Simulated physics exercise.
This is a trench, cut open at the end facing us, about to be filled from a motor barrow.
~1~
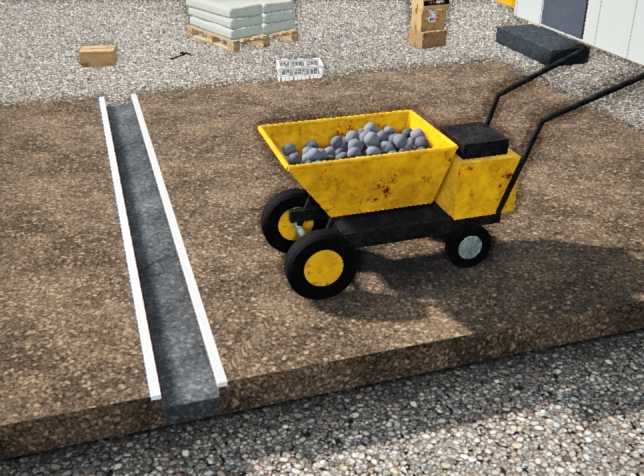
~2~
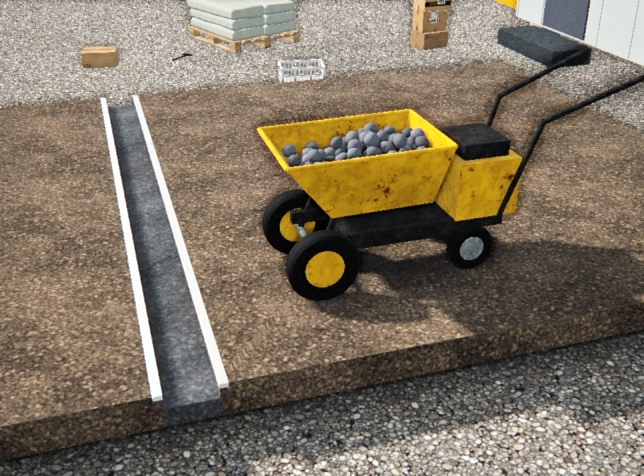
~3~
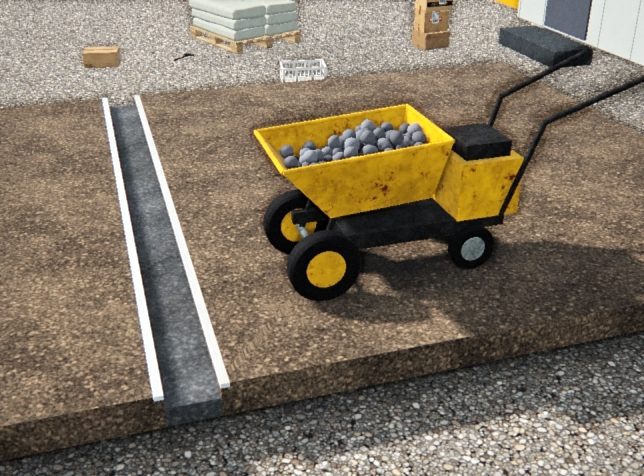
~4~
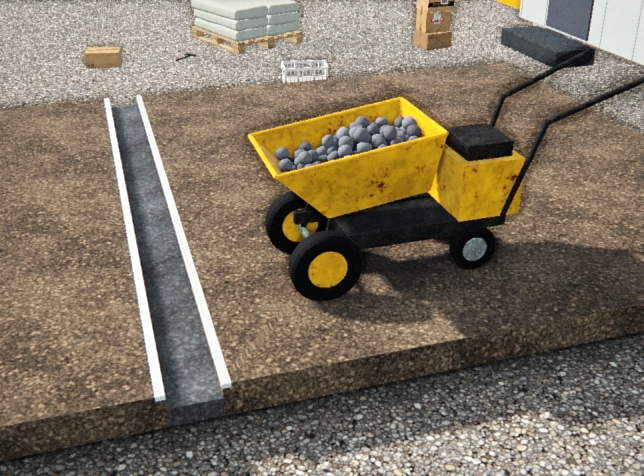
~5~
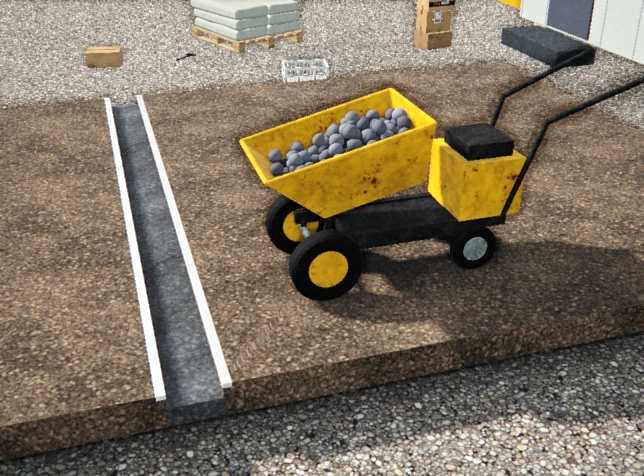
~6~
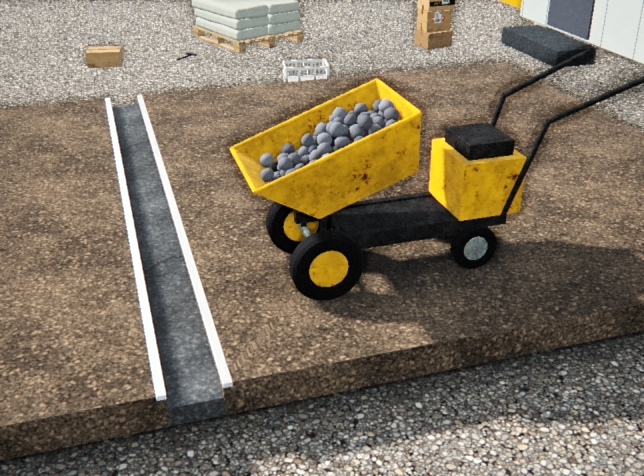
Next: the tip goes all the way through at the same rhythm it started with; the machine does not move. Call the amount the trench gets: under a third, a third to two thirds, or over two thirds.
Amount in the trench: A third to two thirds.
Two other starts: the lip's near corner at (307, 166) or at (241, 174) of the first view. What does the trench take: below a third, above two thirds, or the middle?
In the first case the middle third, in the second case under a third.
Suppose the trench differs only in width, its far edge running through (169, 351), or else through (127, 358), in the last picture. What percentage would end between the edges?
The first try lands around 40 %, the second around 70 %.
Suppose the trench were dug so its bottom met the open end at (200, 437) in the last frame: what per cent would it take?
Something close to 90 per cent.
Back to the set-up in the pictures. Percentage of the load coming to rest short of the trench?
I'd say around 5 per cent of the load.
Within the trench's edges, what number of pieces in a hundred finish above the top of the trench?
My best guess is some 55 per cent.
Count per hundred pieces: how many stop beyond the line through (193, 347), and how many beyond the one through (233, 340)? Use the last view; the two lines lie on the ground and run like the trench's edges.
In order, some 50 % then some 80 %.
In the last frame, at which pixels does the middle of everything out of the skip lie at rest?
(170, 291).
Soon after the last picture, skip tipped steeply; all in the skip.
A little later, skip tipped right over; most in the skip; a stray few short of the trench; about a quarter in or heaped over the trench; a stray few beyond it; a stray few falling.
Later still, skip tipped right over; about a quarter in the skip; a small part short of the trench; about half in or heaped over the trench; a small part beyond it.
At rest, skip tipped right over; about a quarter in the skip; a small part short of the trench; about half in or heaped over the trench; about a quarter beyond it.
